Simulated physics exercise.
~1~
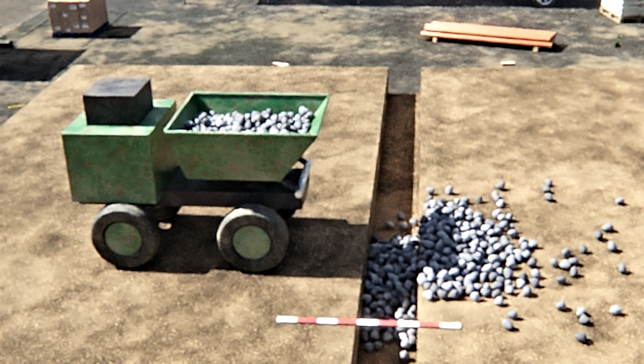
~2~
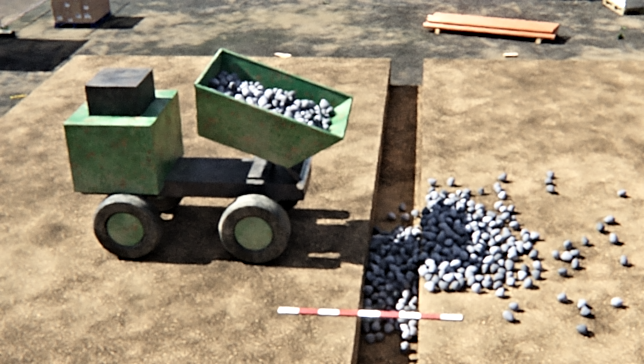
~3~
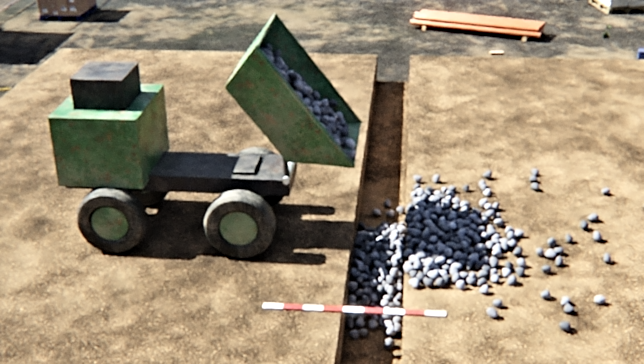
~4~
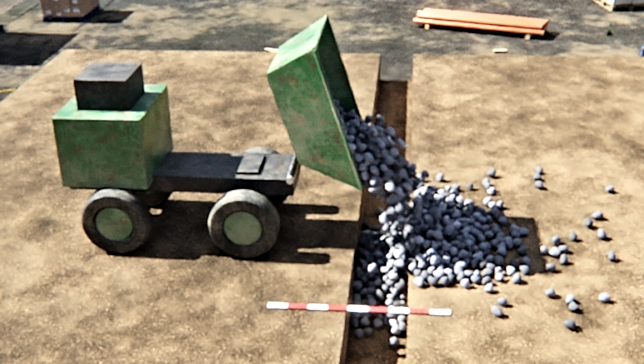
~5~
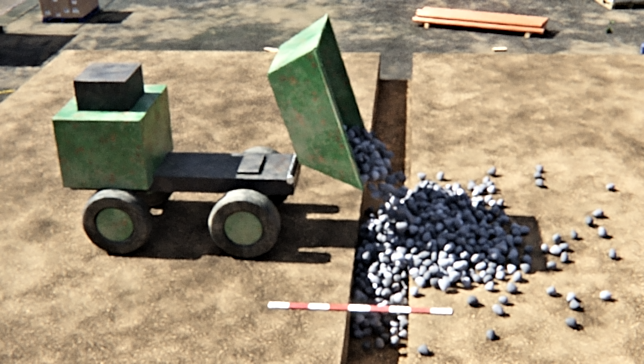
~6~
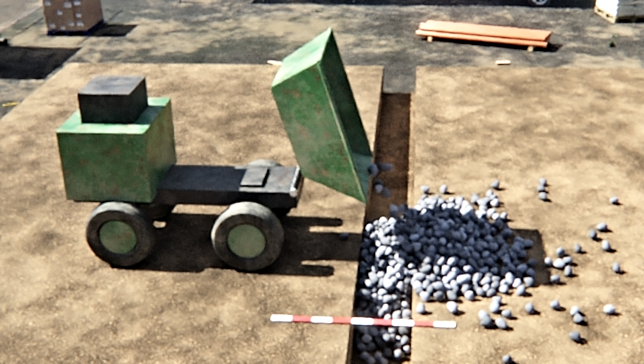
We see a green dumper beside a trench partly filled with grey stones, with more scattered beyond it. Its skip tips steeply to the right, pouring another load onto the heap, then stays raised and empty as the stones settle in and past the trench.
